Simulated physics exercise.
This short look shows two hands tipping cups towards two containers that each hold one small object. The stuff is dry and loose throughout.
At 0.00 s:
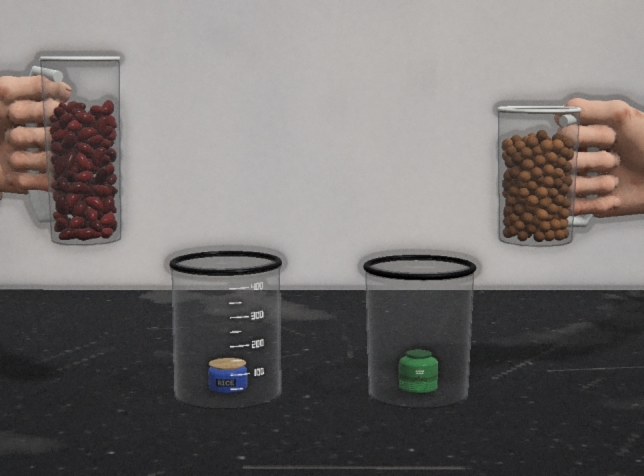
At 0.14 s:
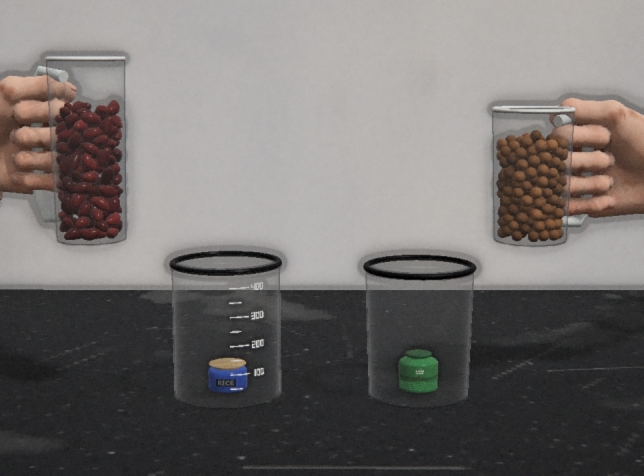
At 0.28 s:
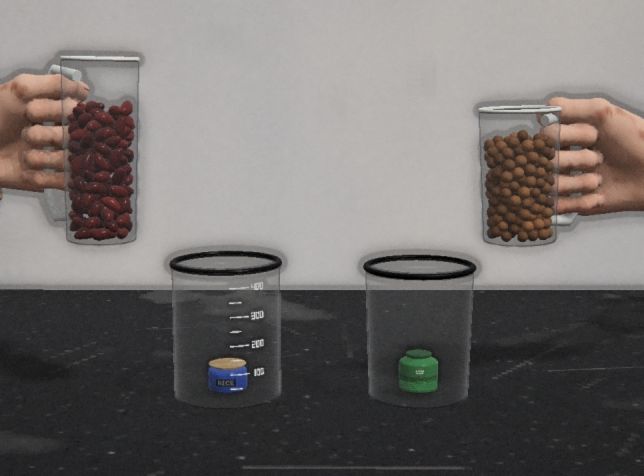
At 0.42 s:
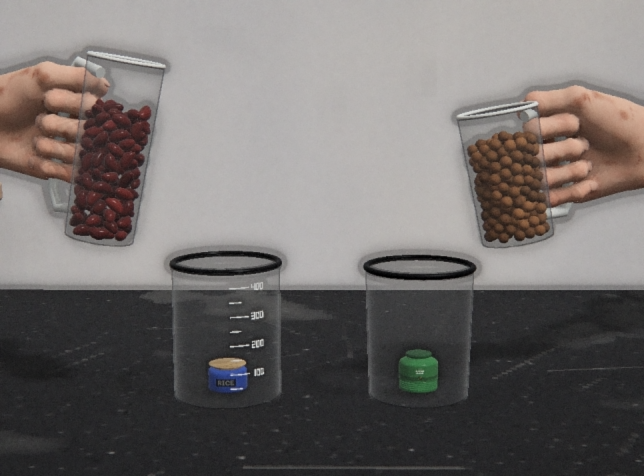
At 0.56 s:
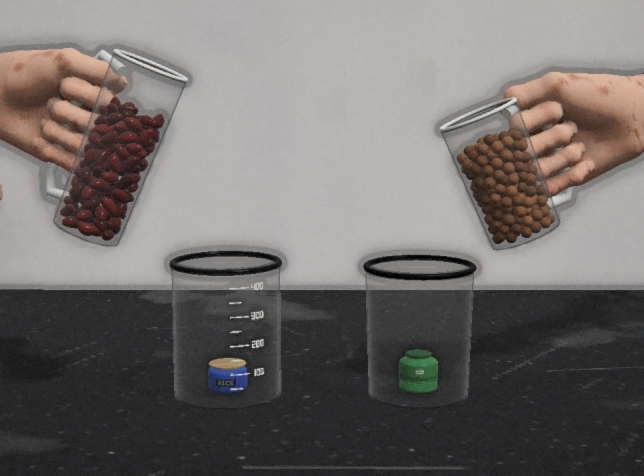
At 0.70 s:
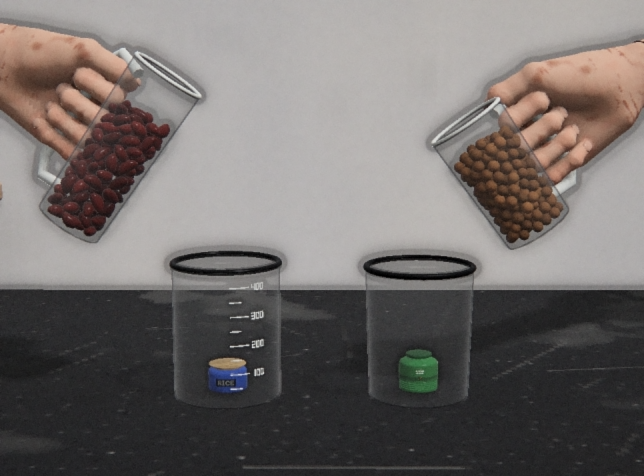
At the start, two hands hold upright clear cups, dark red beans on the left and brown balls on the right, above two containers holding a small blue canister and a green bottle. The hands move the cups inward, then tilt them toward each other, their contents still inside.
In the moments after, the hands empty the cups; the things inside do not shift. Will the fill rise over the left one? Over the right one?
Left: Submerged. Right: Submerged.
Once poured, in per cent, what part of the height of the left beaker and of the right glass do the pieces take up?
50 % on the left and 50 % on the right.
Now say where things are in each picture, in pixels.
In the first frame, small canister in the left beaker at (228, 375), a quarter of its height or less; left cup at (83, 150), three quarters full of kidney beans; small bottle in the right glass at (418, 370), a quarter of its height or less; right cup at (537, 175), three quarters full of cereal balls.
In the second frame, left cup at (89, 150), upright; right cup at (532, 175), upright.
In the third frame, left cup at (101, 150), upright; right cup at (520, 175), upright.
In the fourth frame, left cup at (113, 150), tipped 11°; right cup at (507, 175), tipped 11°.
In the fifth frame, left cup at (118, 150), tipped 23°; right cup at (502, 175), tipped 23°.
In the sixth frame, small canister in the left beaker at (228, 375); left cup at (118, 150), tipped 35°; small bottle in the right glass at (418, 370); right cup at (502, 175), tipped 35°.
Around 1.08 s, left beaker empty, all of its cupful still in the cup; right glass empty, all of its cupful still in the cup.
Around 1.49 s, left beaker empty, all of its cupful still in the cup; right glass nearly empty, most of its cupful still in the cup.
Around 1.97 s, left beaker a third full, none of its cupful still in the cup; right glass a third full, none of its cupful still in the cup.
Finally (2.5 s), left beaker half full (surface near (227, 324)), nothing beside it; right glass half full (surface near (419, 327)), nothing beside it; the left thing is covered; the right thing is covered.
